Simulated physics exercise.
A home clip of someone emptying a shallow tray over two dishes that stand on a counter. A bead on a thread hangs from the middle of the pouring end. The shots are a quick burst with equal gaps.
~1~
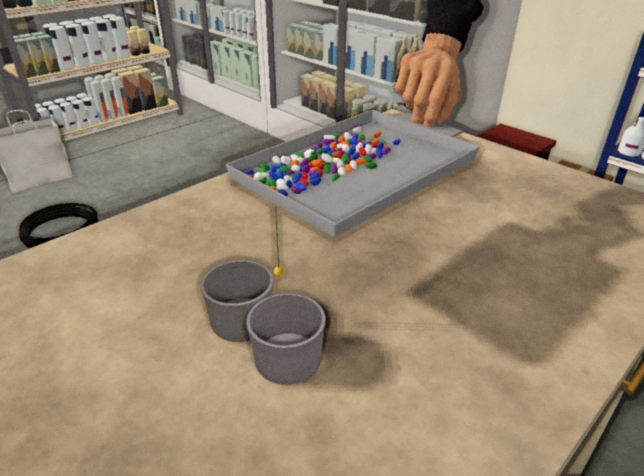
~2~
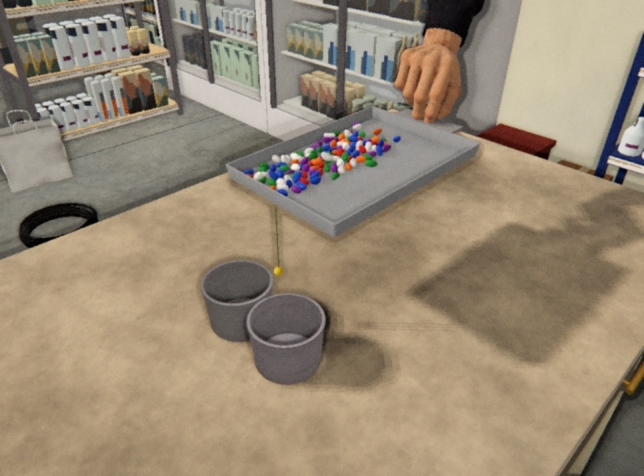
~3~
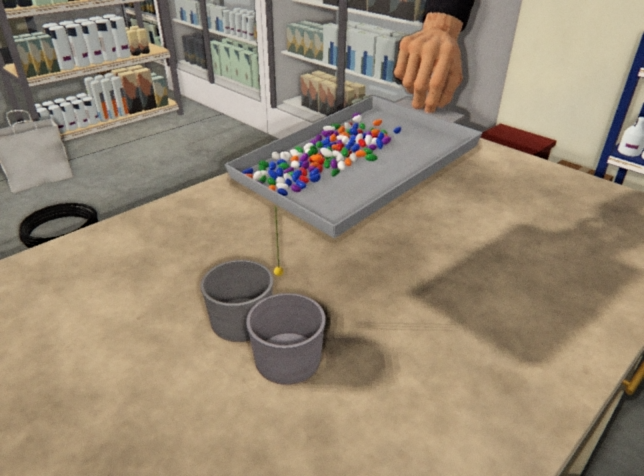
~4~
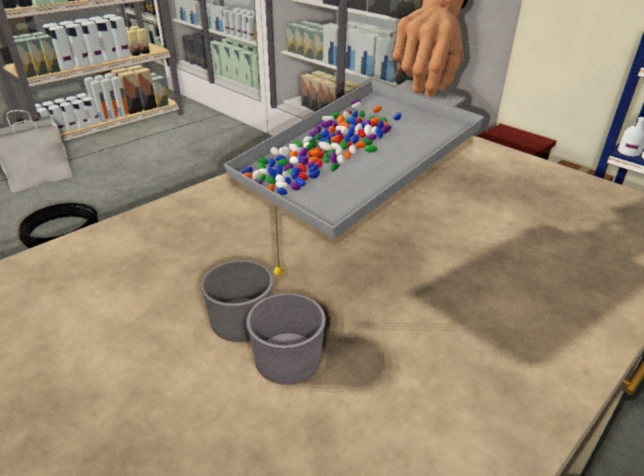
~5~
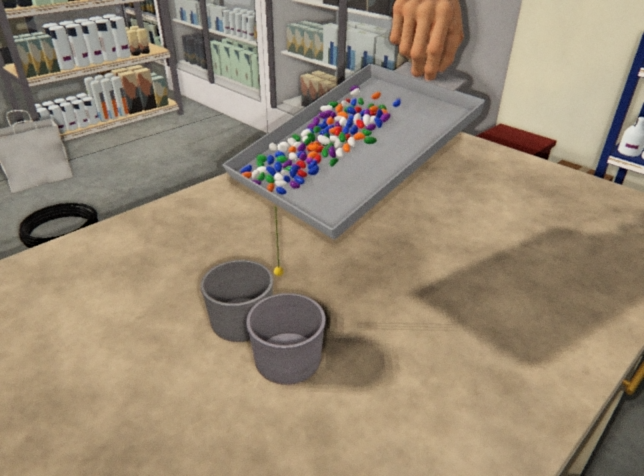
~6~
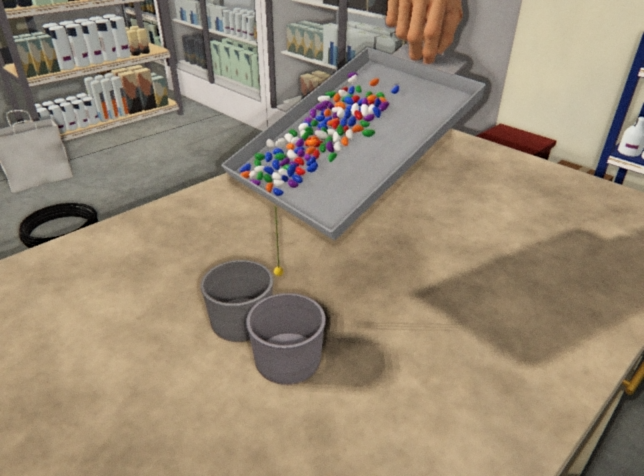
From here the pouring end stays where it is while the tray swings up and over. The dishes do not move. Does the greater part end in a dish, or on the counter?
Caught overall: More than half.
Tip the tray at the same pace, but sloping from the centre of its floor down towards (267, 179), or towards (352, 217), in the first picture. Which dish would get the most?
At the first place the left one, at the second the dish on the right.
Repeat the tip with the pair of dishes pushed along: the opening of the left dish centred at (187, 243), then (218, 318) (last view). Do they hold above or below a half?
One: Not half. Two: The smaller part.
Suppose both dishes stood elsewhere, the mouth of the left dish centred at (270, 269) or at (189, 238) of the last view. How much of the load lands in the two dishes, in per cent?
The first gives 10 %, the second 10 %.
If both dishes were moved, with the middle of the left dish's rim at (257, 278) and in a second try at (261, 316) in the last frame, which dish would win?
In turn: The right-hand dish; left.
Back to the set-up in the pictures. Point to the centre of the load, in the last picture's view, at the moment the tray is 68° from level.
At about (282, 184).
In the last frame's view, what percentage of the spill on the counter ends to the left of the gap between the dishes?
Close to 60 per cent.
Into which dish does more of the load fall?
The winner is the right one.
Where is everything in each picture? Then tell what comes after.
Corners of the pouring end (230, 164) and (335, 222), level; middle of the load (323, 160), jelly beans; left dish (211, 313); right dish (258, 354); bead on its thread (279, 272), in the first picture.
Corners of the pouring end (230, 164) and (335, 222), level; middle of the load (323, 158), in the second picture.
Corners of the pouring end (229, 164) and (334, 223), tipped barely, lowest at the right corner; middle of the load (323, 153), in the third picture.
Corners of the pouring end (228, 164) and (333, 225), tipped a little, lowest at the right corner; middle of the load (322, 147), in the fourth picture.
Corners of the pouring end (226, 164) and (332, 227), tipped clearly, lowest at the right corner; middle of the load (321, 140), in the fifth picture.
Corners of the pouring end (225, 164) and (331, 229), tipped clearly, lowest at the right corner; middle of the load (319, 133); left dish (211, 313); right dish (258, 354), in the sixth picture.
Just after the last frame, tray tipped steeply; almost all on the tray; just a few outside both; about a tenth in the air.
A moment on, tray tipped past a quarter turn; roughly a quarter on the tray; roughly a third in the right dish; about a tenth in the left dish; about a tenth outside both; roughly a quarter in the air.
Further on, tray tipped past a quarter turn; roughly half in the right dish; roughly a quarter in the left dish; roughly a quarter outside both.
When it is over, tray tipped past a quarter turn; roughly half in the right dish; roughly a quarter in the left dish; roughly a quarter outside both.
